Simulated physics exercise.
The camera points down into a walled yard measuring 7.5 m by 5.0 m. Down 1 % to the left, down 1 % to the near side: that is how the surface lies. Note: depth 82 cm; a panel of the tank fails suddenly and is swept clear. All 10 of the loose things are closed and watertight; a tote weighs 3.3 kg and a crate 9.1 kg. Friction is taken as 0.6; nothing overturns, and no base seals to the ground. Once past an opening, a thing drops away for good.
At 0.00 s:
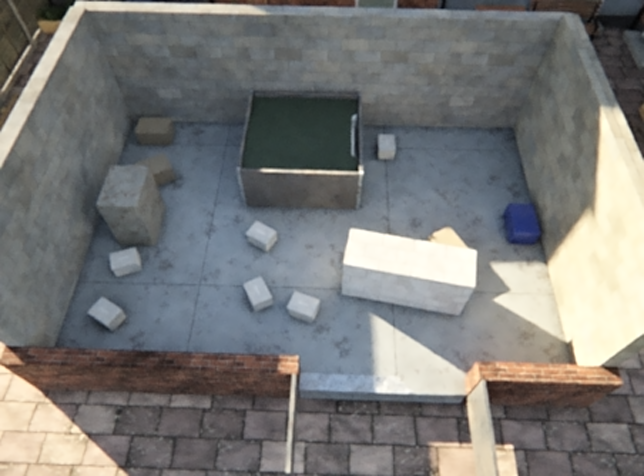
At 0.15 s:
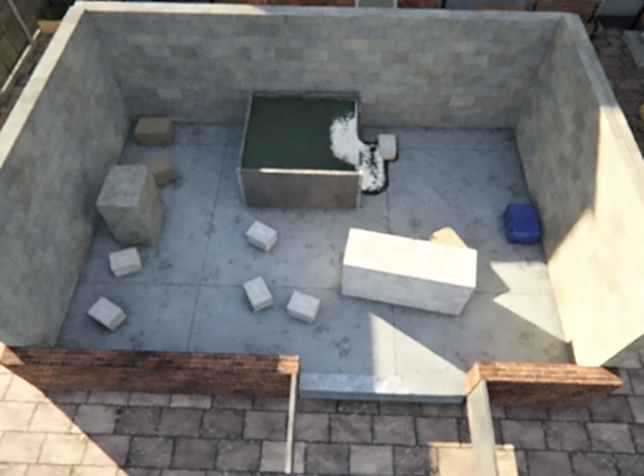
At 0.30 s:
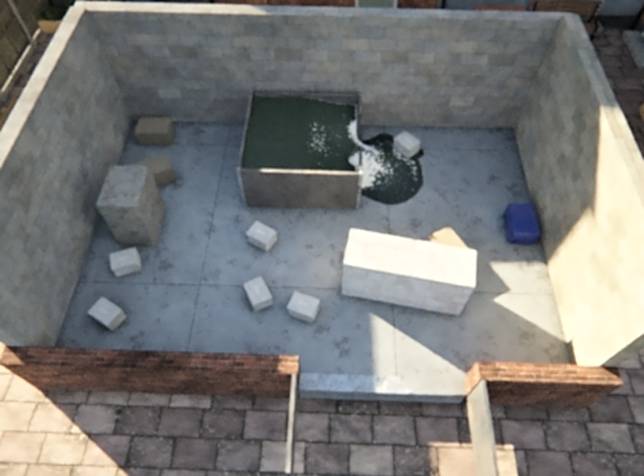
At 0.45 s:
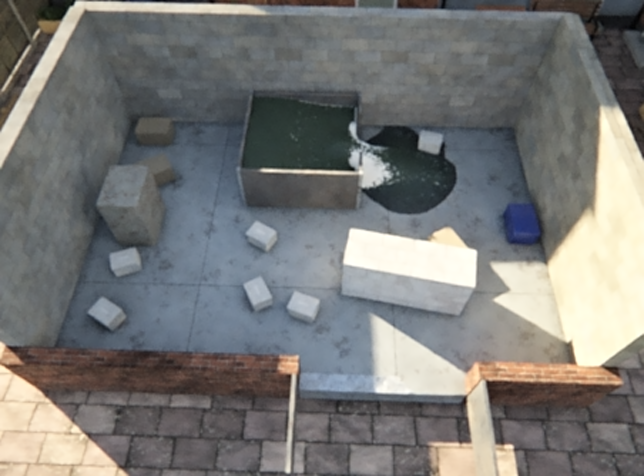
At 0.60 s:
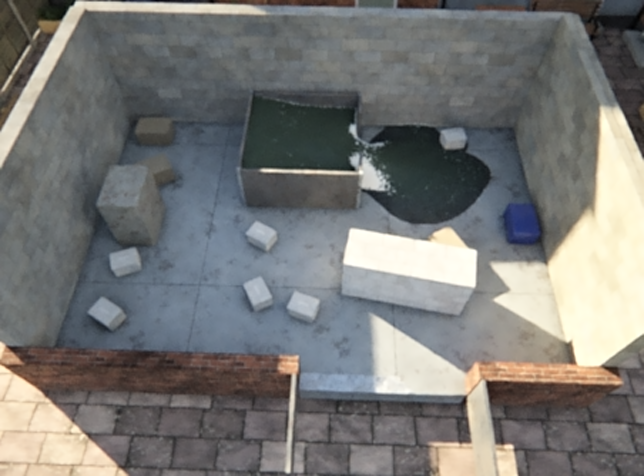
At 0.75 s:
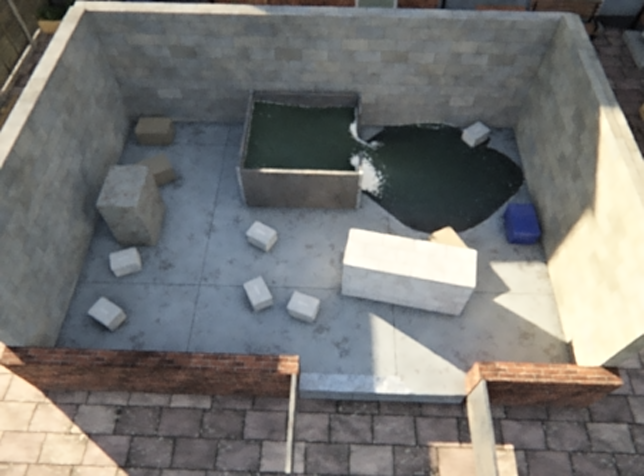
In a walled yard, dark water pours from a tank's right side, pushing a white block rightward.
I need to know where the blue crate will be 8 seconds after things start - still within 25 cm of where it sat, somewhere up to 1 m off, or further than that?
Further than 1 m off.
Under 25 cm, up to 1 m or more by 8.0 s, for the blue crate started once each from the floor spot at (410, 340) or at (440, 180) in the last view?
In turn: It travels far; it ends far away.
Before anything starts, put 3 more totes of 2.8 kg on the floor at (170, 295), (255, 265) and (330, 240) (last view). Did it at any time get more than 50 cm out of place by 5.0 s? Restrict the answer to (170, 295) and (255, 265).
So that's behind the line and then behind the line.
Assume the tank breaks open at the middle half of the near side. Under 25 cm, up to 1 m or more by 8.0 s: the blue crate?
Afterwards the blue crate stays almost motionless.
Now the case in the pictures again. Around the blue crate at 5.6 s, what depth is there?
Close to 4 centimetres.
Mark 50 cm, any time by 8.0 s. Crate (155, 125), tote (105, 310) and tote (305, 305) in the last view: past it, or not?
Well, going one by one, it's not that far, too far and too far.
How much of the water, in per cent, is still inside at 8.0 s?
88 % or so.
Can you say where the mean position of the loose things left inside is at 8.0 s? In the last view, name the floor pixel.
Around (181, 251).
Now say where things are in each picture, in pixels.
The first frame shows the blue crate at (524, 218) rests on the ground; water covers 3.4 m2; 0 of 10 have shifted.
The second frame shows the blue crate at (524, 218) rests on the ground; 4.0 m2 under water; 0 of 10 have shifted.
The third frame shows the blue crate at (524, 218), on the bottom; 4.9 m2 under water; 1 of 10 have shifted.
The fourth frame shows the blue crate at (524, 218) rests on the ground; water covers 6.1 m2; 1 of 10 have shifted.
The fifth frame shows the blue crate at (524, 218) rests on the ground; 7.3 m2 under water; 1 of 10 have shifted.
The sixth frame shows the blue crate at (524, 218) rests on the ground; water covers 8.9 m2; 1 of 10 have shifted.
After 1.6 s the blue crate is near (542, 235), 0.4 m from its start, afloat; 0 of 10 are out; 2 afloat.
After 3.6 s the blue crate is near (520, 339), 2.2 m from its start, afloat; 0 of 10 are out; 3 afloat.
After 5.6 s the blue crate is near (343, 375), 4.0 m from its start, afloat; 0 of 10 are out; 4 afloat.
After 8.0 s the blue crate has gone out; 1 of 10 are out; 6 afloat.
